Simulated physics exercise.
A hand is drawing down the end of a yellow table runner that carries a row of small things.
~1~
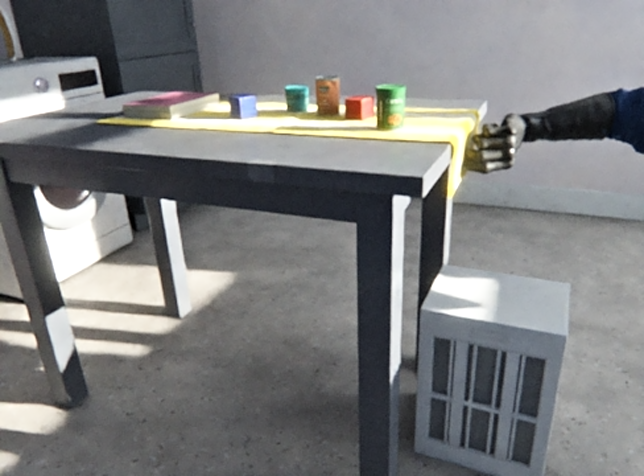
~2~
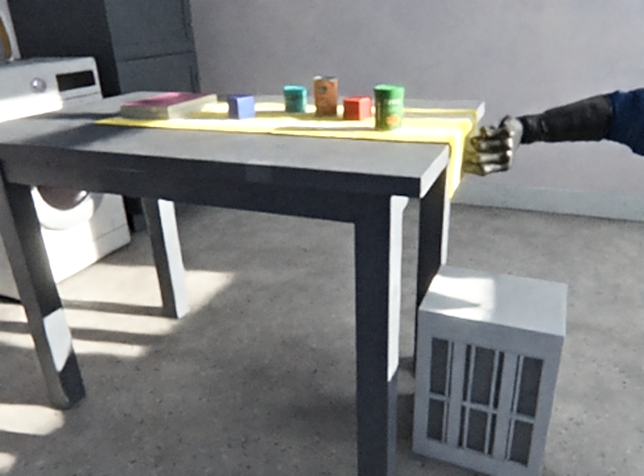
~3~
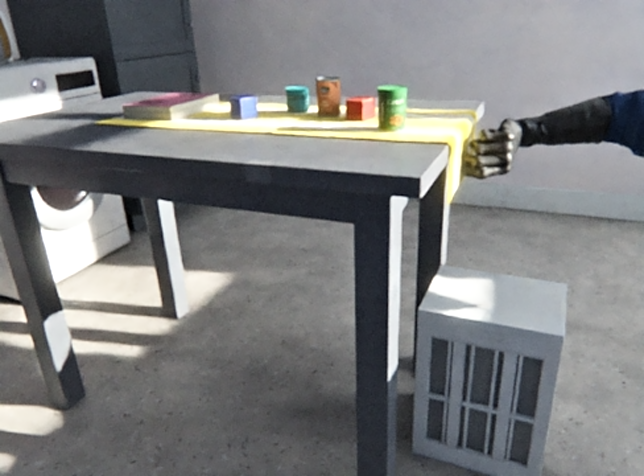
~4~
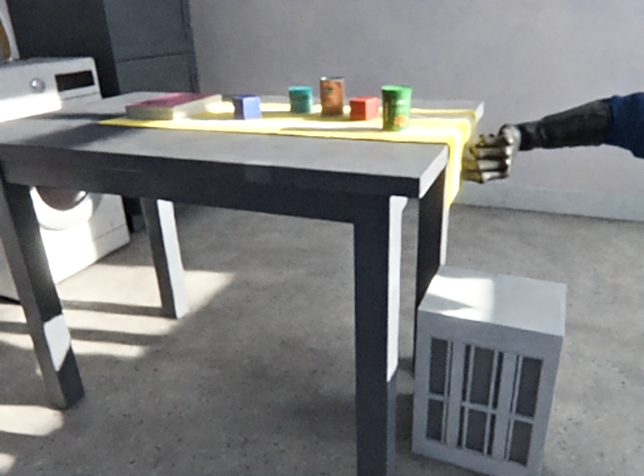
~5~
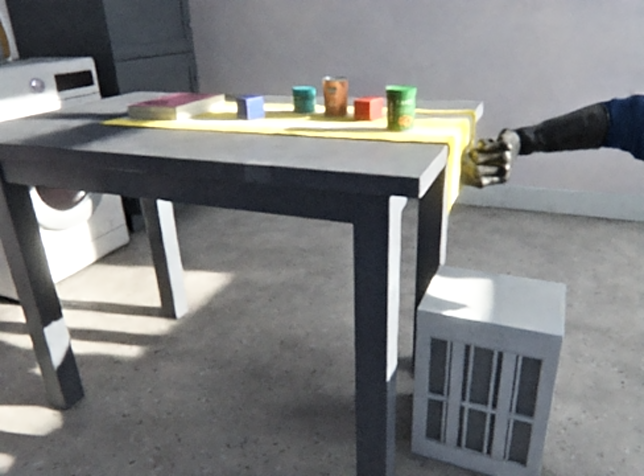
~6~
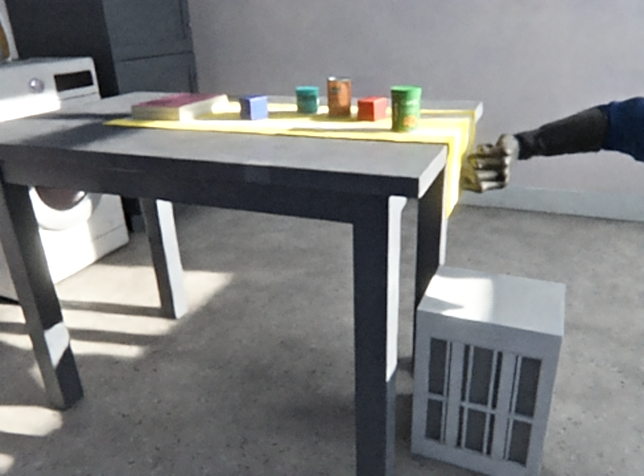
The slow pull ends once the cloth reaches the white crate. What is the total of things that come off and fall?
Lost over the edge: Two.
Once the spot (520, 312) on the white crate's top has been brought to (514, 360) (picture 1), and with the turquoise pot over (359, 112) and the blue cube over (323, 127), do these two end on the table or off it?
The turquoise pot ends up off the top and the blue cube ends up off the top.
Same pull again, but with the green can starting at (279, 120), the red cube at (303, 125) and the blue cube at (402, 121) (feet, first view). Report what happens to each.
Record - green can retained; red cube retained; blue cube lost.
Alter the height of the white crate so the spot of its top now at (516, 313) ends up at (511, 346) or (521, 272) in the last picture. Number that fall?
The numbers are 3 and 1.
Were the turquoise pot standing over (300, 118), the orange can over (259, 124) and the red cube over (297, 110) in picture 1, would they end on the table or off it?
The turquoise pot is still on top, the orange can is still on top and the red cube is still on top.
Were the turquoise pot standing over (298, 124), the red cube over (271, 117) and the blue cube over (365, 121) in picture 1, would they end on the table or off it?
Well, the turquoise pot is safe, the red cube is safe, and the blue cube is dislodged.
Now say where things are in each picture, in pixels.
Hem (448, 199); green can (391, 87); red cube (359, 98); orange can (327, 77); turquoise pot (296, 87); blue cube (242, 96); top of the crate (520, 312), in the first picture.
Hem (449, 200); green can (389, 87), in the second picture.
Hem (447, 204); red cube (360, 98), in the third picture.
Hem (445, 208); orange can (331, 78); top of the crate (517, 313), in the fourth picture.
Hem (446, 213); turquoise pot (303, 88), in the fifth picture.
Hem (445, 219); green can (406, 88); red cube (372, 99); orange can (339, 78); turquoise pot (307, 88); blue cube (253, 97), in the sixth picture.
Soon after, hem near (458, 228); all still up.
Then, hem near (457, 266); green can gone.
Further on, hem on the crate; green can and red cube gone.
At rest, hem on the crate; green can and red cube gone. It carries off two.
